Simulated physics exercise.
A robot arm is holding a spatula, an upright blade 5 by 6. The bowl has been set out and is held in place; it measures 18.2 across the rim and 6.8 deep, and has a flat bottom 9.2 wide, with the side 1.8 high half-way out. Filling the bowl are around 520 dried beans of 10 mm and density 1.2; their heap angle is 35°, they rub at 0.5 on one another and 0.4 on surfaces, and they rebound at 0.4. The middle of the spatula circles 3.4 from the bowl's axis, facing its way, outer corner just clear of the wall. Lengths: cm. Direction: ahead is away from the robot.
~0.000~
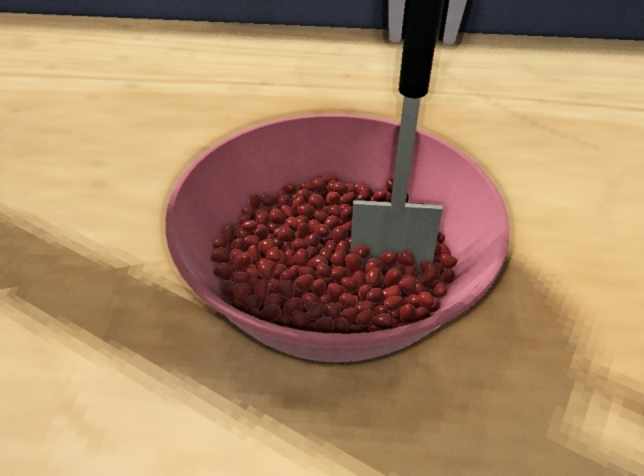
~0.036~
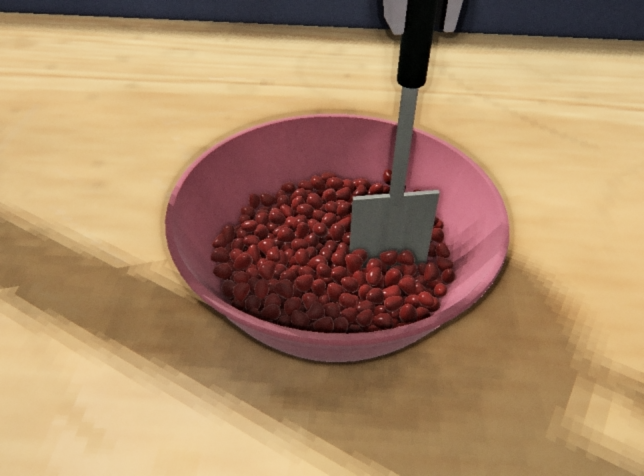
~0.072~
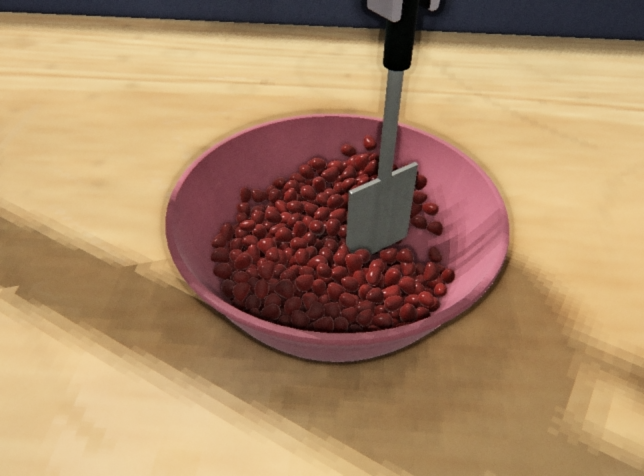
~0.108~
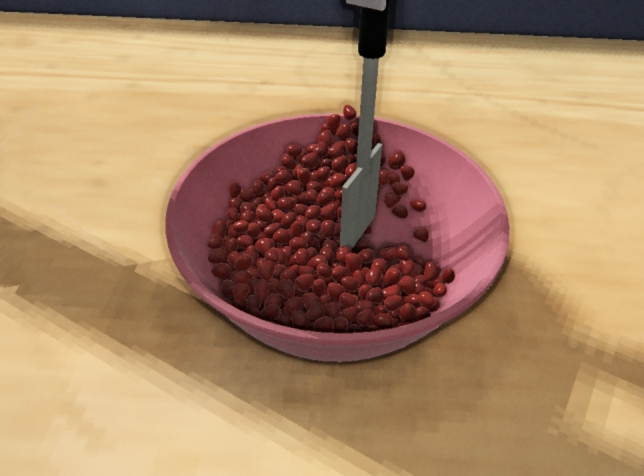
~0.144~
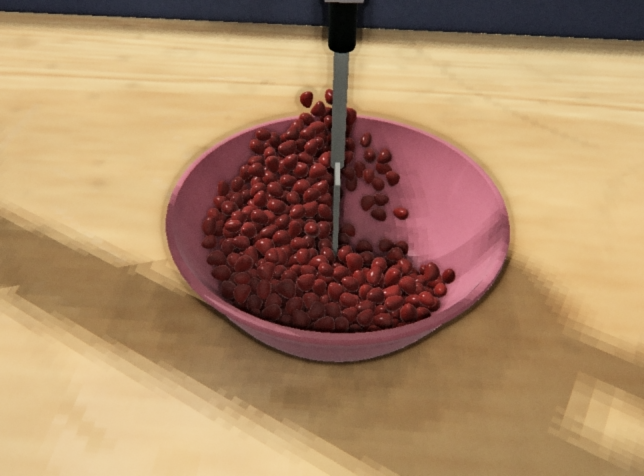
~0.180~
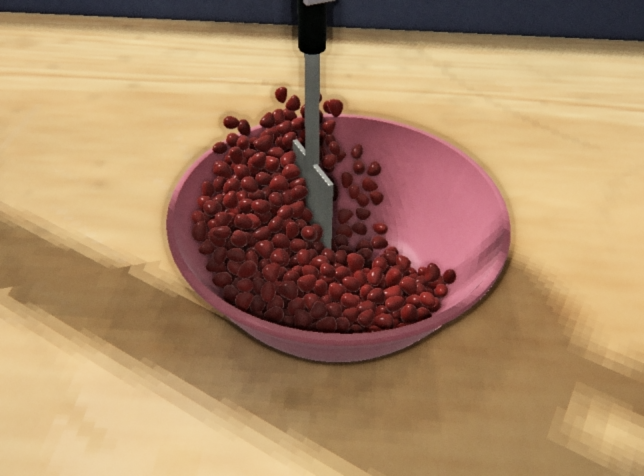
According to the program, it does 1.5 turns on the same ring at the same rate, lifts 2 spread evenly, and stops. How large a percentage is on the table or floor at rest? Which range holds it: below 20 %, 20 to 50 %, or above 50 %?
The range below 20 %.
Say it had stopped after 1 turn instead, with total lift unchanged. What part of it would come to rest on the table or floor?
I'd reckon near 10 per cent.
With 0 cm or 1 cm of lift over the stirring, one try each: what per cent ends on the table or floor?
About 20 per cent on the first try and 15 per cent on the second.
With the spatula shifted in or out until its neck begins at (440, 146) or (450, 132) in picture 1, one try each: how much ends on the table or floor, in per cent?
Some 0 and 0 per cent.
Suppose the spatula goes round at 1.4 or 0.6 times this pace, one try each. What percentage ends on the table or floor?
First try close to 30, second close to 0, in per cent.
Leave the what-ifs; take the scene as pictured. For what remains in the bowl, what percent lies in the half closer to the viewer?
Around 50 per cent of what the bowl keeps.
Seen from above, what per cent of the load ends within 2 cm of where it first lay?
Estimate: 5 per cent.
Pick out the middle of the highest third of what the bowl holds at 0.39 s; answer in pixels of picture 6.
Around (376, 295).
After 0.39 s, 282° round, highest piece 10 above the table; 475 in the bowl, 22 on the table or floor, 22 in flight or on the tool.
After 0.61 s, 84° round, highest piece 9 above the table; 457 in the bowl, 59 on the table or floor, 3 in flight or on the tool.
After 0.91 s, 180° round, highest piece 6 above the table; 455 in the bowl, 64 on the table or floor.
After 1.61 s, 180° round, highest piece 6 above the table; 455 in the bowl, 64 on the table or floor.
At rest, 455 in the bowl, 64 on the table or floor. That is 12 % on the table or floor.
